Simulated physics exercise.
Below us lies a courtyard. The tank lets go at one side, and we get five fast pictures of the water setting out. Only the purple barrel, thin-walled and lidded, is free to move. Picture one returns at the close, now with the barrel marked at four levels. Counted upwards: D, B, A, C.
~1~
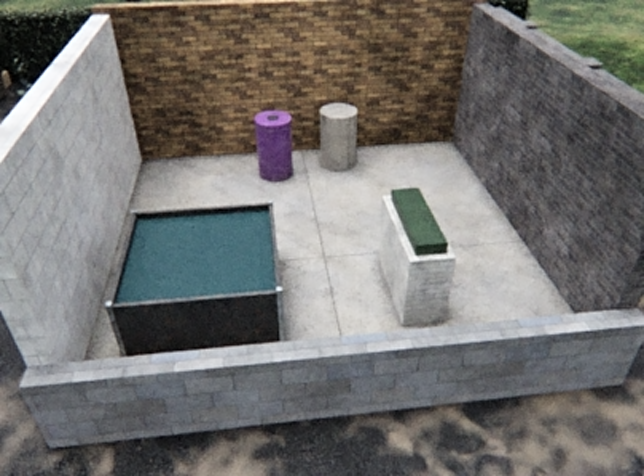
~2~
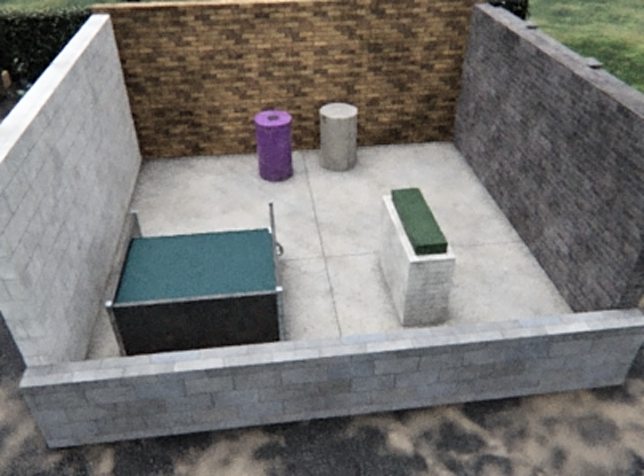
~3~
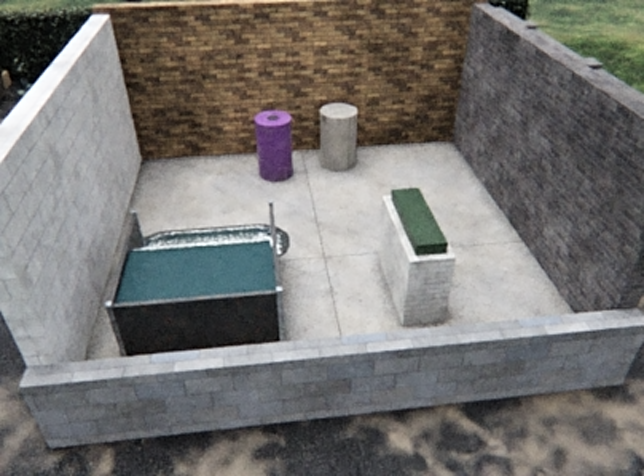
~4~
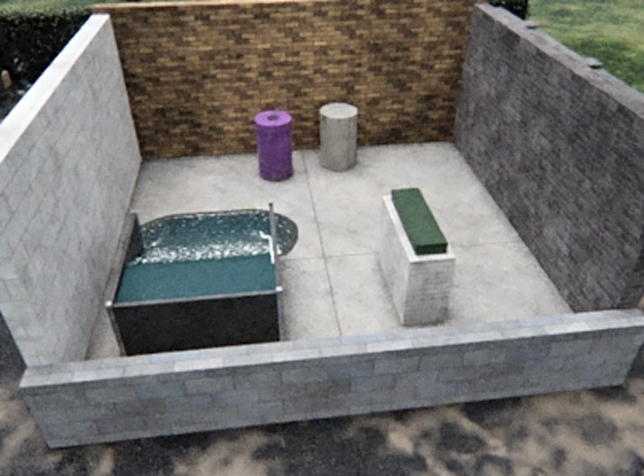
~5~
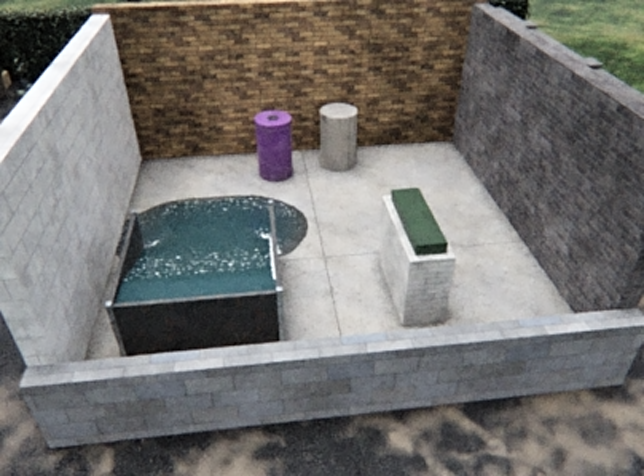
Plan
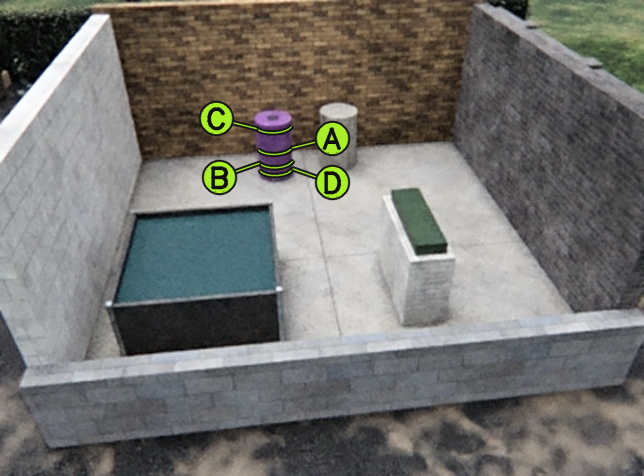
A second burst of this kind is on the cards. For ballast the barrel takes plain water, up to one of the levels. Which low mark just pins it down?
Level A just does it.
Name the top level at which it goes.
Here it is level B.
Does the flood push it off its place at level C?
No.
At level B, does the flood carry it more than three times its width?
No.
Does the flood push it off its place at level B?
Yes, it does.
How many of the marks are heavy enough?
Two.
On the marked copy, A at (276, 154); B at (276, 167); C at (274, 132); D at (277, 175); from the bottom up D, B, A, C.
Choosing A, it does not move.
Choosing B, it is pushed about its own width away.
Choosing C, it does not move.
Choosing D, it is pushed about its own width away.
